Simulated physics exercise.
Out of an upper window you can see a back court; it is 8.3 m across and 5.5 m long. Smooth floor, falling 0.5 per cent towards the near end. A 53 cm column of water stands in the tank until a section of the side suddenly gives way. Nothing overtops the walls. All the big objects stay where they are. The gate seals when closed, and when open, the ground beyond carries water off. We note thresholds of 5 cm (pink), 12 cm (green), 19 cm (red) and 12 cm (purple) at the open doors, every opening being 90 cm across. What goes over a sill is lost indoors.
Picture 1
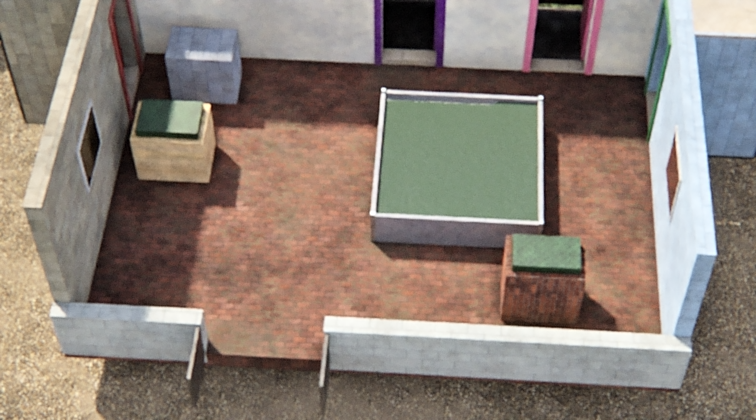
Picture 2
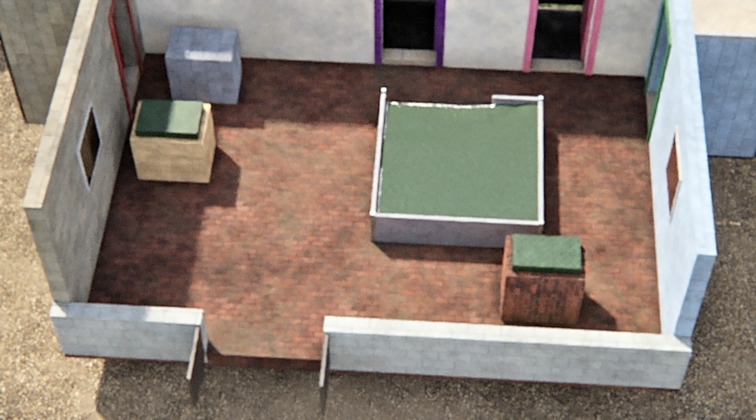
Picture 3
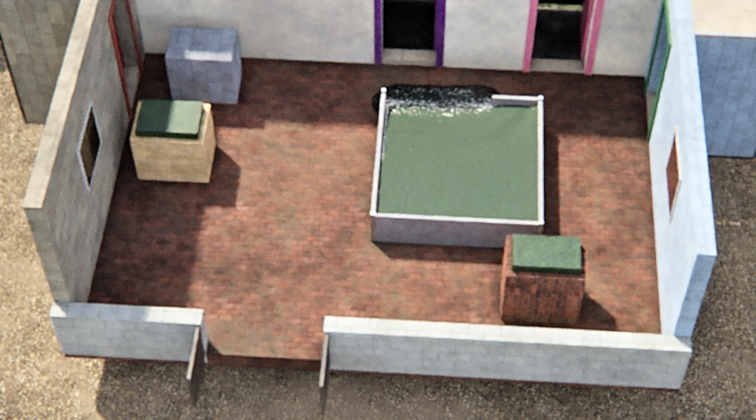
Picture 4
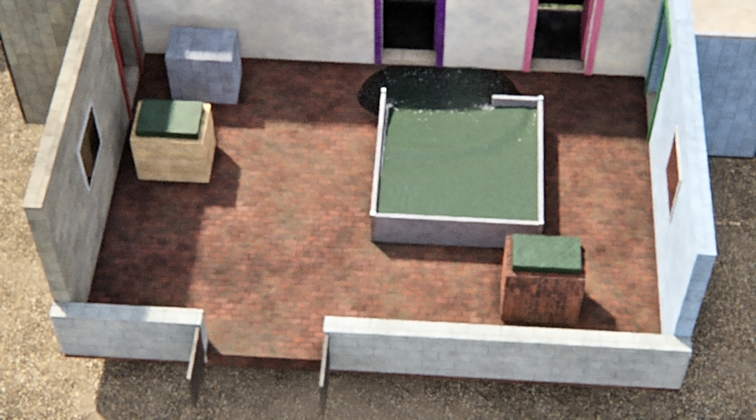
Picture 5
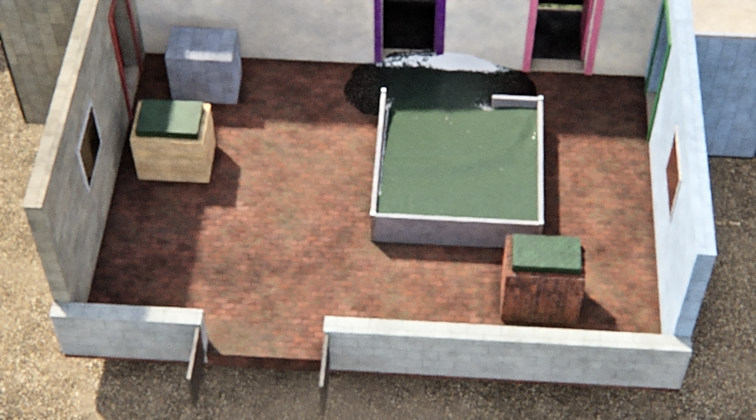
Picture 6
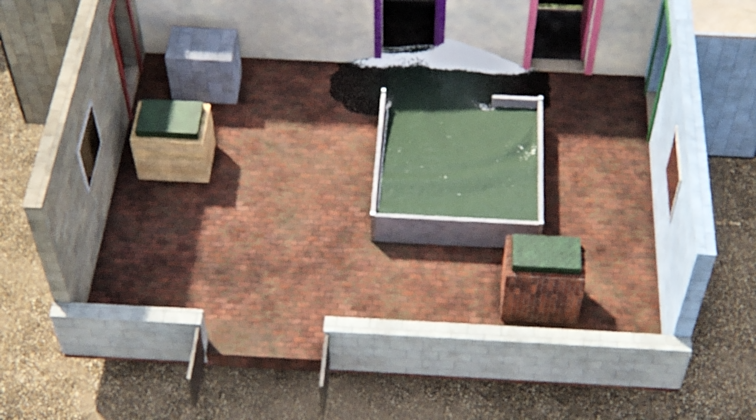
A low square tank of green water with white rims stands right of centre on the red-brown brick floor of a walled court, seen from high above by a camera that stays still. Pale blue and cream blocks sit at left, a reddish one at lower right, with purple and pink doorways behind. The tank's far rim breaks open, and water pours out, spreading dark and foaming white along the back wall.
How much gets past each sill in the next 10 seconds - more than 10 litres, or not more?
Result: Pink door: Above the cap. Green door: Above the cap. Red door: Below the cap. Purple door: Above the cap.
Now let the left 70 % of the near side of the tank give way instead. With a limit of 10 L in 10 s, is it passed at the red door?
Well, at red it would be too little.
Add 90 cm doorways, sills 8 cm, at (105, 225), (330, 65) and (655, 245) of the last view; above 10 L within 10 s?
In that order: Under, over, under.
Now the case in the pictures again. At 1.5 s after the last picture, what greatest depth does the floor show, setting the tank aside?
Max around 38 cm.
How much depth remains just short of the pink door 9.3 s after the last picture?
I'd put it at around 5.5 cm deep.
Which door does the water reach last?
Lab note: Last arrival at the red door.
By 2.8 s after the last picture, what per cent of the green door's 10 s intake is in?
I'd say close to 40 percent.
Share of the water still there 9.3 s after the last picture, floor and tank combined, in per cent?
Some 78 out of every hundred parts.
Then, 0.7 s after the last picture water covers 10 % of the floor and is deepest (40 cm) near (447, 73); pink door 9 cm at the sill, 0 L in, green door not reached, red door not reached, purple door 36 cm at the sill, 94 L in.
Then, 1.5 s after the last picture water covers 25 % of the floor and is deepest (38 cm) near (447, 73); pink door 8 cm at the sill, 5 L in, green door 14 cm at the sill, 1 L in, red door not reached, purple door 35 cm at the sill, 230 L in.
Then, 2.8 s after the last picture water covers 40 % of the floor and is deepest (24 cm) near (156, 59); pink door 8 cm at the sill, 13 L in, green door 18 cm at the sill, 22 L in, red door 8 cm at the sill, 0 L in, purple door 24 cm at the sill, 374 L in.
Then, 5.3 s after the last picture water covers 75 % of the floor and is deepest (15 cm) near (425, 80); pink door 7 cm at the sill, 22 L in, green door 13 cm at the sill, 53 L in, red door 7 cm at the sill, 0 L in, purple door 14 cm at the sill, 424 L in.
Then, 9.3 s after the last picture water covers 95 % of the floor and is deepest (11 cm) near (612, 361); pink door 5 cm at the sill, 26 L in, green door 8 cm at the sill, 55 L in, red door 7 cm at the sill, 0 L in, purple door 8 cm at the sill, 428 L in.
